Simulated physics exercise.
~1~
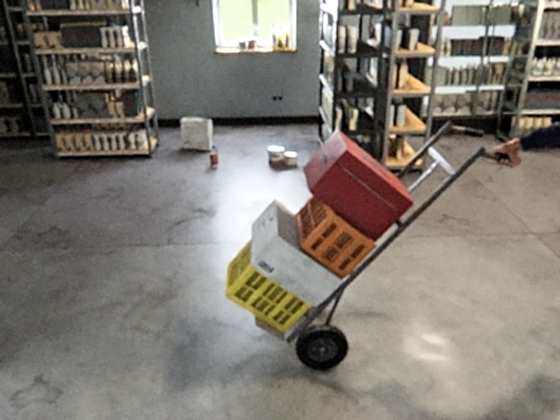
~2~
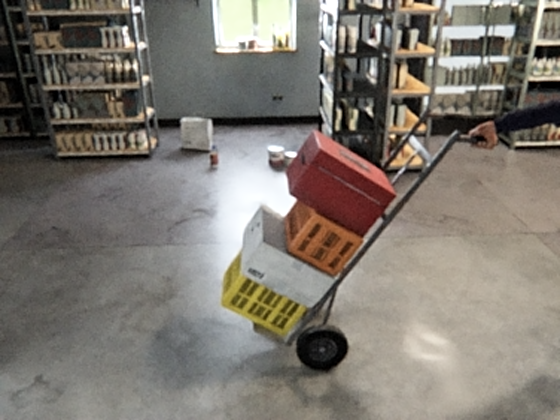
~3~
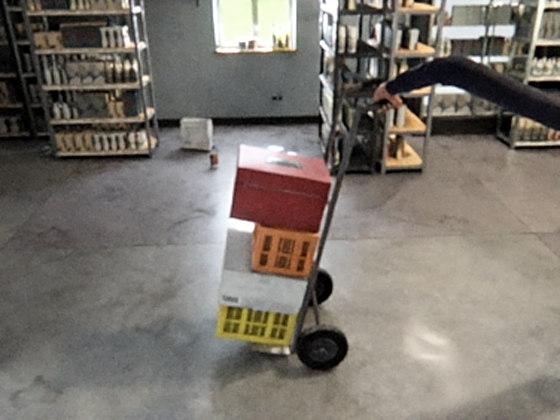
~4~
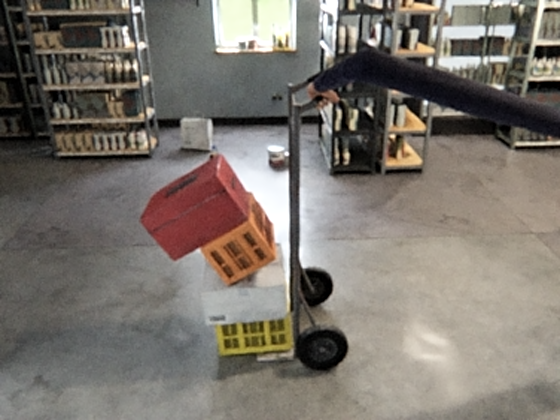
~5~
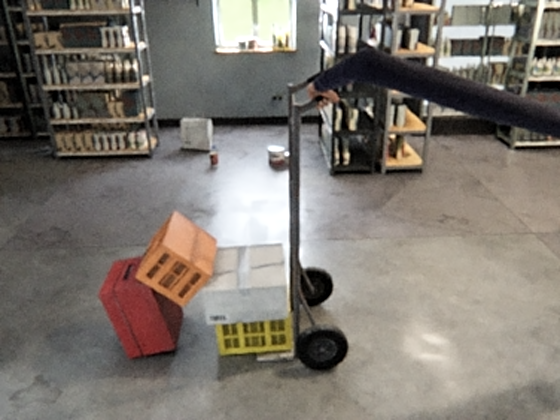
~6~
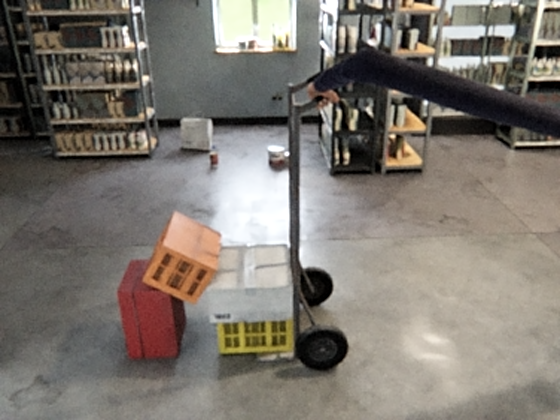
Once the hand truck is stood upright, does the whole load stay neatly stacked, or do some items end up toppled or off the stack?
Exactly two items do not stay in place. The red toolbox drops to the floor on the left, and the orange crate ends up toppled, leaning between the toolbox and the white parcel.
In a storeroom, a hand truck swings upright, its red toolbox falls and orange crate topples.
